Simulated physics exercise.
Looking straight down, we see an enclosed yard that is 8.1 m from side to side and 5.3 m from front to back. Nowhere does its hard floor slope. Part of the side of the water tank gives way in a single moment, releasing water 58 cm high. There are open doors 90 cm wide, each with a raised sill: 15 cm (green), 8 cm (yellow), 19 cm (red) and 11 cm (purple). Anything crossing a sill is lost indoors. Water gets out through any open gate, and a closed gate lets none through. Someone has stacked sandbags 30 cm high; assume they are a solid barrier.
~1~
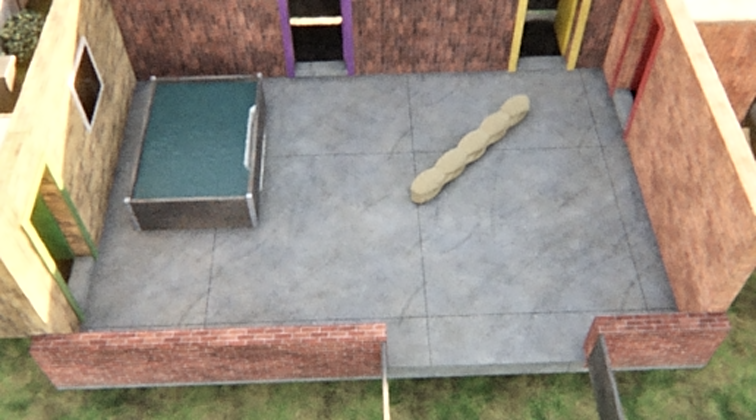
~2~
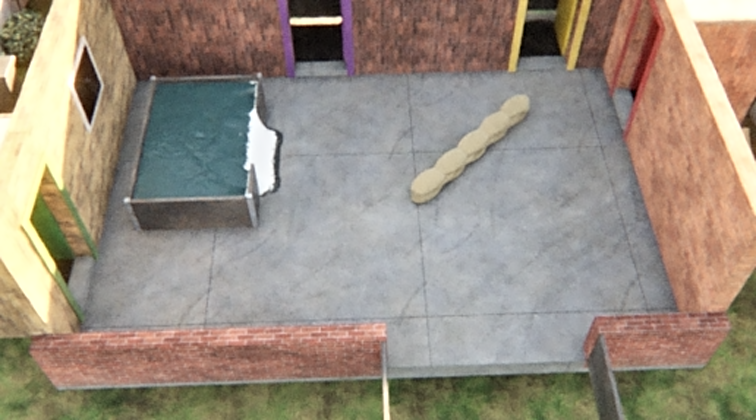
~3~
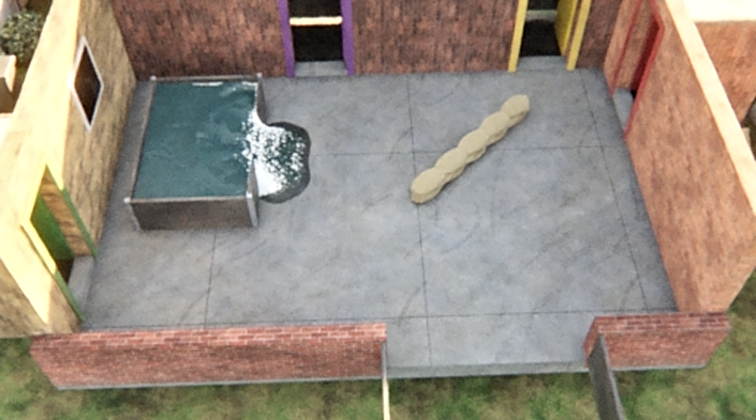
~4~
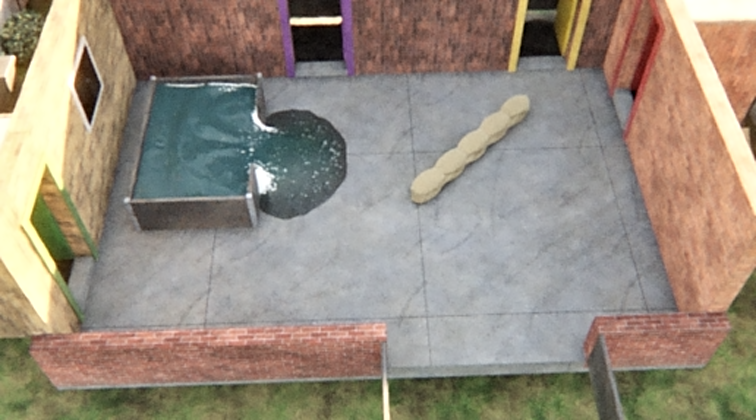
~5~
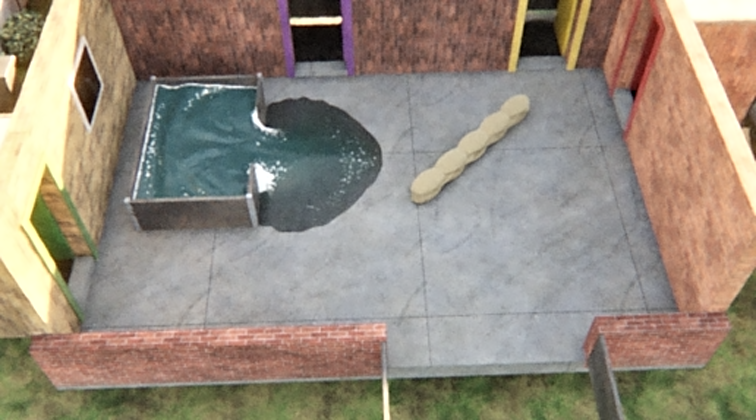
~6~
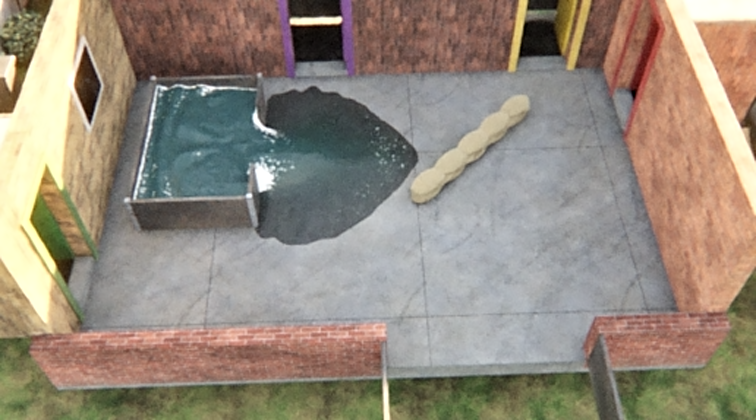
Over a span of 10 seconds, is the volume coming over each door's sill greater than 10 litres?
The green door stops short of the limit, the yellow door overruns the limit, the red door stops short of the limit, the purple door stops short of the limit.
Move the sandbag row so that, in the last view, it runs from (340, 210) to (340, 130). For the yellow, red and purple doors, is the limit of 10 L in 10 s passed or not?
So then yellow is inside it, red is inside it and purple is beyond it.
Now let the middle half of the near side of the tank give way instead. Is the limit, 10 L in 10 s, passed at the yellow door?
Well, at yellow it would be too little.
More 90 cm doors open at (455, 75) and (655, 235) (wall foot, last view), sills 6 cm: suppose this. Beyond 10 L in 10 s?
More, less.
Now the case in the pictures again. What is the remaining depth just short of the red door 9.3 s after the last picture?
I'd put it near 7.0 cm.
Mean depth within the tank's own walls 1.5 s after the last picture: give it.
Some 31 cm on average.
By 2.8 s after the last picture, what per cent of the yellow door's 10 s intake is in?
By then it's near 55% of the total.
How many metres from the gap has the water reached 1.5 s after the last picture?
About 5.6 m out.
Then, 0.7 s after the last picture water covers 25 % of the floor and is deepest (32 cm) near (267, 160); green door not reached, yellow door not reached, red door not reached, purple door 4 cm at the sill, 0 L in.
Then, 1.5 s after the last picture water covers 40 % of the floor and is deepest (30 cm) near (512, 75); green door not reached, yellow door 17 cm at the sill, 2 L in, red door not reached, purple door 5 cm at the sill, 0 L in.
Then, 2.8 s after the last picture water covers 50 % of the floor and is deepest (28 cm) near (600, 87); green door not reached, yellow door 12 cm at the sill, 39 L in, red door 16 cm at the sill, 0 L in, purple door 4 cm at the sill, 0 L in.
Then, 5.3 s after the last picture water covers 60 % of the floor and is deepest (16 cm) near (587, 80); green door not reached, yellow door 11 cm at the sill, 61 L in, red door 12 cm at the sill, 0 L in, purple door 5 cm at the sill, 0 L in.
Then, 9.3 s after the last picture water covers 75 % of the floor and is deepest (8 cm) near (136, 85); green door not reached, yellow door 7 cm at the sill, 70 L in, red door 7 cm at the sill, 1 L in, purple door 6 cm at the sill, 0 L in.
